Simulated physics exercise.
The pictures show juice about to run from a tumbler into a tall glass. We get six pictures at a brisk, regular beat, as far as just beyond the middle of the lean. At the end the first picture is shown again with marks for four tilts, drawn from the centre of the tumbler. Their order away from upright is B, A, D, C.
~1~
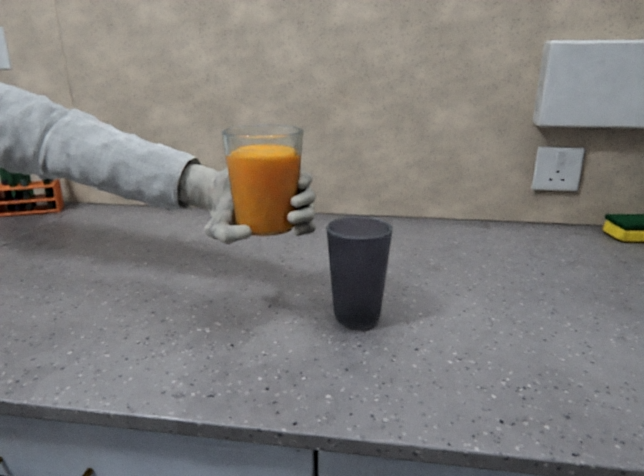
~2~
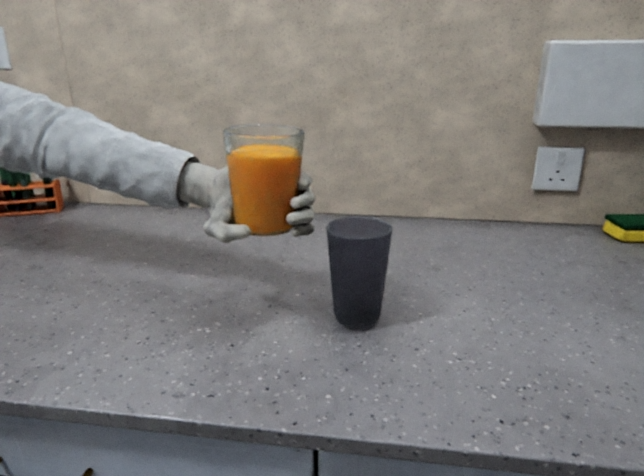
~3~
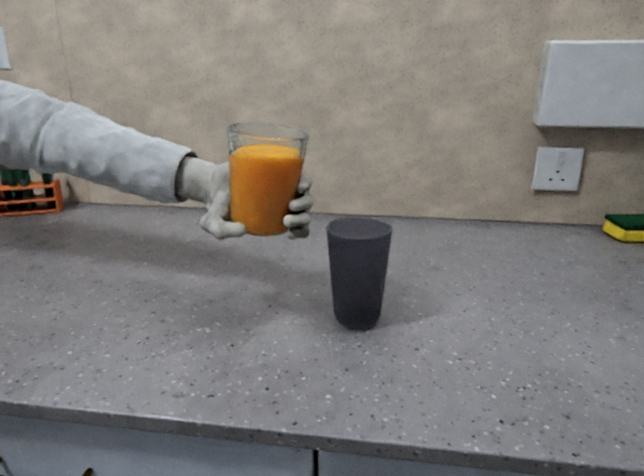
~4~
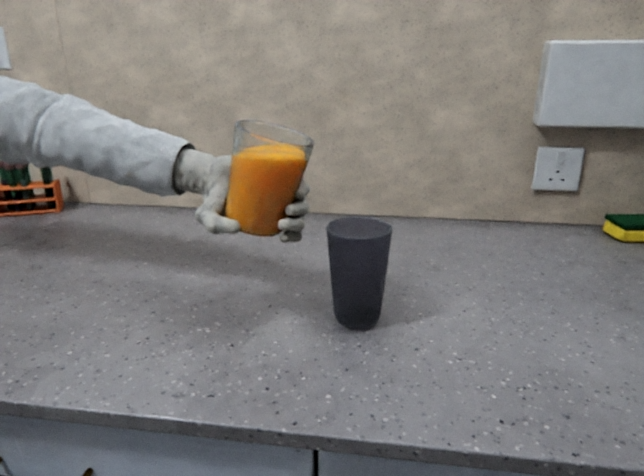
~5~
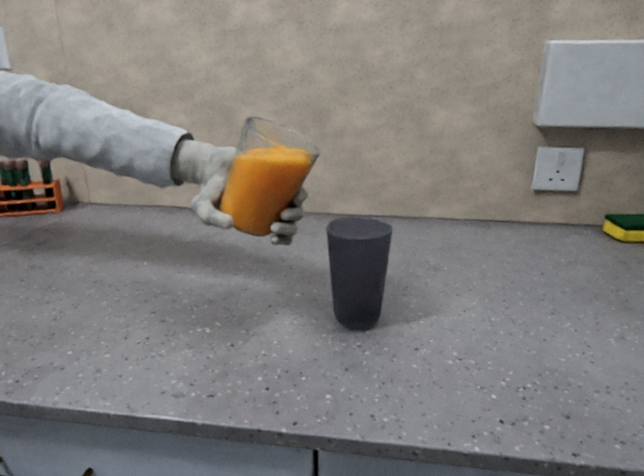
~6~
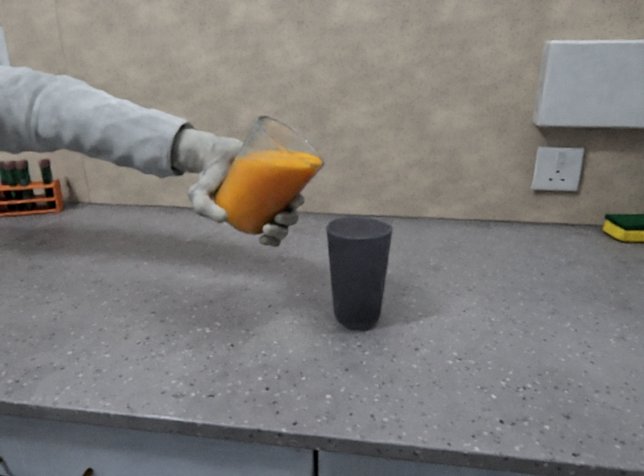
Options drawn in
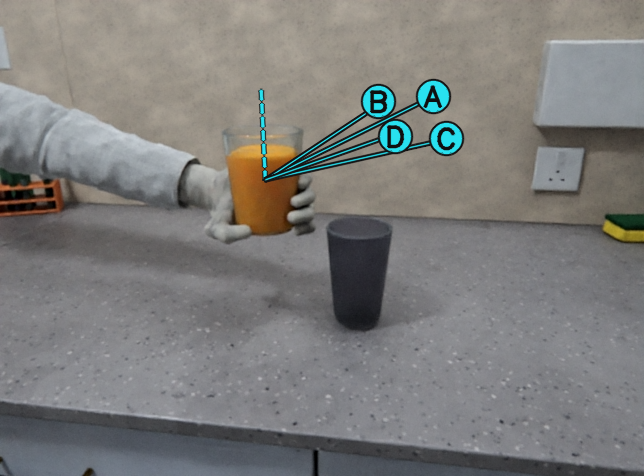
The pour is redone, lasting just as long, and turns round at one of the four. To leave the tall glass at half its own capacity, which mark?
Mark D does it best.
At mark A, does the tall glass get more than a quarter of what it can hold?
Yes, clearly.
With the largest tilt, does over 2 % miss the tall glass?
No, it does not.
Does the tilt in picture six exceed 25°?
Yes.
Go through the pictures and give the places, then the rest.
In the first picture, upright, lip at (299, 131); rim of the tall glass round (359, 226); nothing has left yet.
In the second picture, upright, lip at (301, 132); nothing has left yet.
In the third picture, tipped about 7°, lip at (305, 136); nothing has left yet.
In the fourth picture, tipped about 15°, lip at (311, 143); nothing has left yet.
In the fifth picture, tipped about 26°, lip at (317, 152); nothing has left yet.
In the sixth picture, tipped about 36°, lip at (322, 163); nothing has left yet.
In cyan, A at (417, 104); B at (365, 113); C at (429, 143); D at (378, 139).
With A, the tall glass ends with about 37 % of what it can hold.
With B, the tall glass ends with about 26 % of what it can hold.
With C, the tall glass ends with about 64 % of what it can hold.
With D, the tall glass ends with about 50 % of what it can hold.
